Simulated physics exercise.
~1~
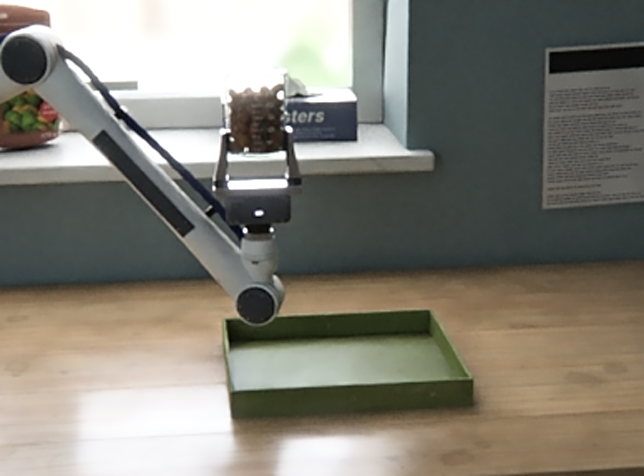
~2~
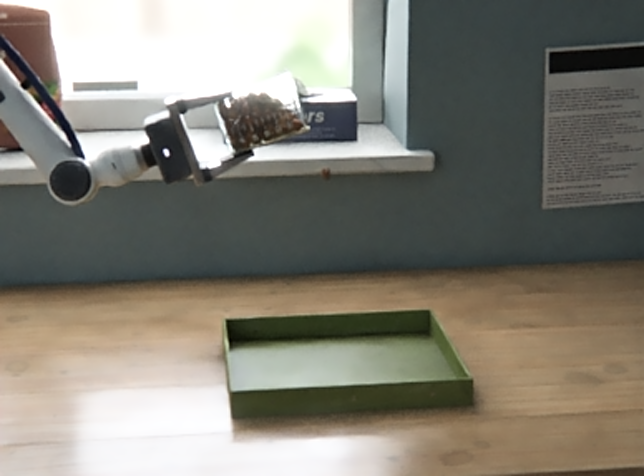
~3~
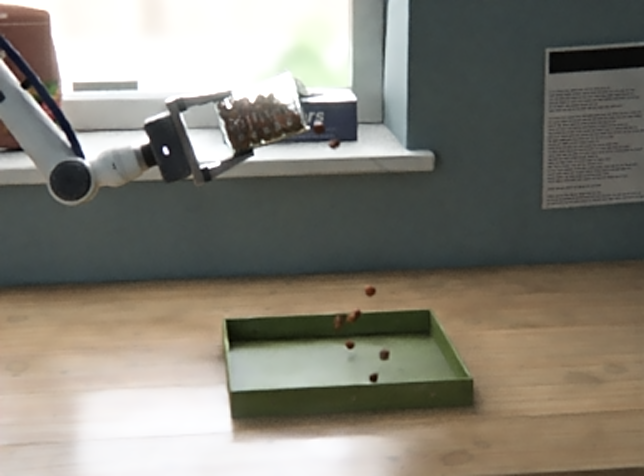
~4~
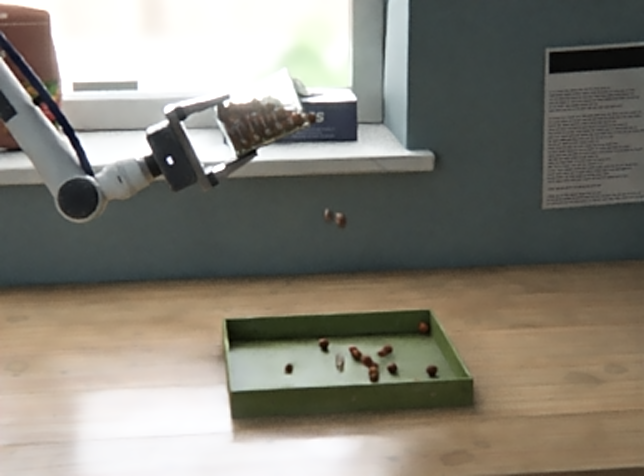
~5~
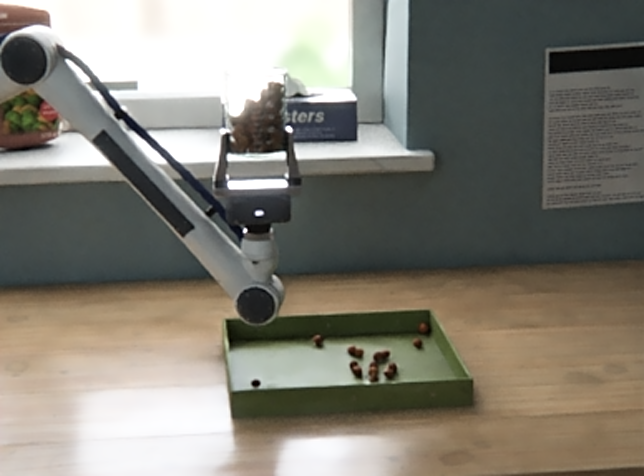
On a wooden counter, a robot arm tips some hazelnuts into a green tray, then rights the container.
